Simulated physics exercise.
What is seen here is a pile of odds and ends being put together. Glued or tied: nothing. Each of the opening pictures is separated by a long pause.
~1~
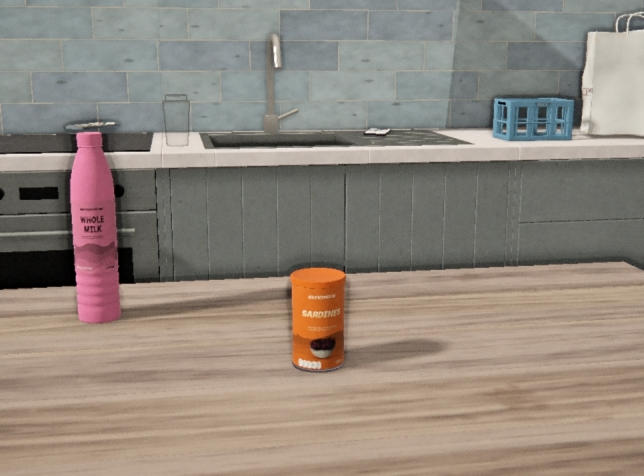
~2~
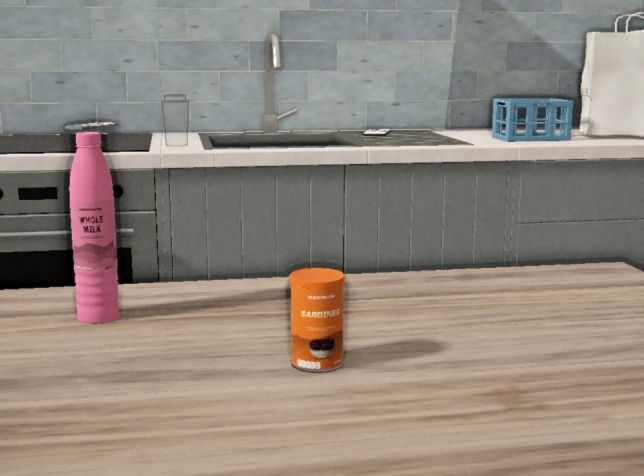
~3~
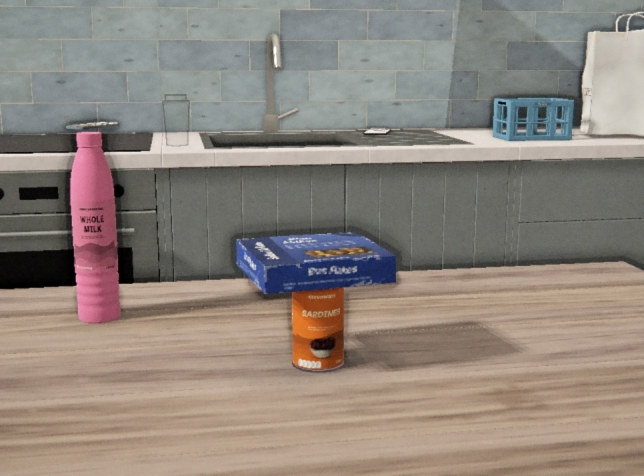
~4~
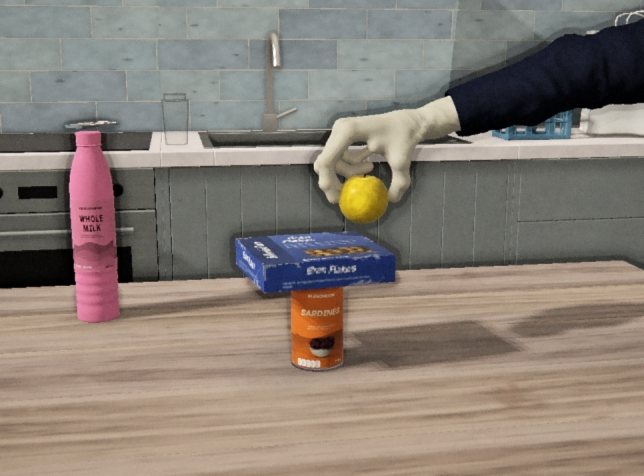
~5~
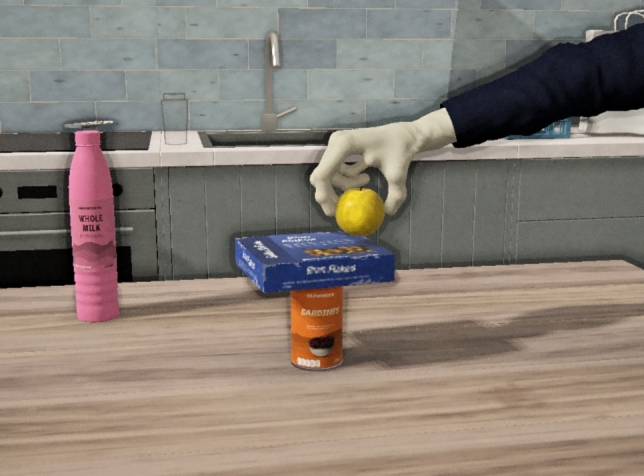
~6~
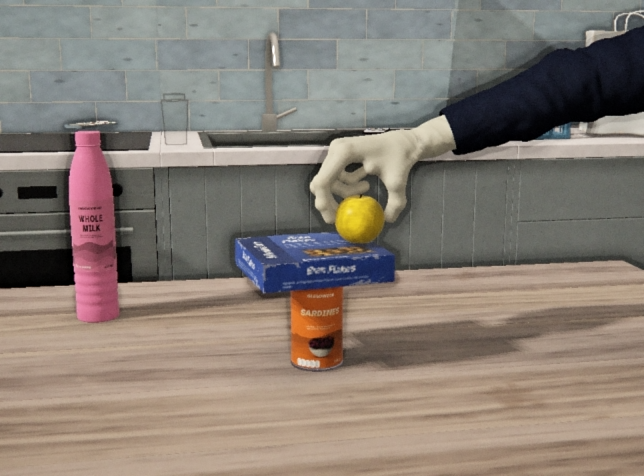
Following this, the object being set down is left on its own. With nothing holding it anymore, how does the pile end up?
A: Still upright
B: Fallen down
The answer is A.
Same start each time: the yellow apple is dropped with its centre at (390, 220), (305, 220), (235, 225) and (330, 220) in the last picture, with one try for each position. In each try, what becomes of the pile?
Attempt one, the pile falls over; attempt two, it survives; attempt three, it falls over; attempt four, it survives.
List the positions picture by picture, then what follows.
The last thing is not in view yet, in the first frame.
The last thing is not in view yet; pink bottle (94, 228), in the second frame.
The last thing is not in view yet; orange tin (318, 319), in the third frame.
Still above its spot; yellow apple (363, 199); blue packet (312, 259), in the fourth frame.
Still above its spot; yellow apple (360, 212); pink bottle (93, 226), in the fifth frame.
Set down, still held; yellow apple (360, 219); orange tin (317, 318), in the sixth frame.
Then, 0.20 s on from there, no change.
Then, 0.40 s on from there, yellow apple resting near (360, 220).
In the end, all 4 unmoved. At the end, from the last picture's camera, yellow apple near (360, 220). The pile keeps its balance.
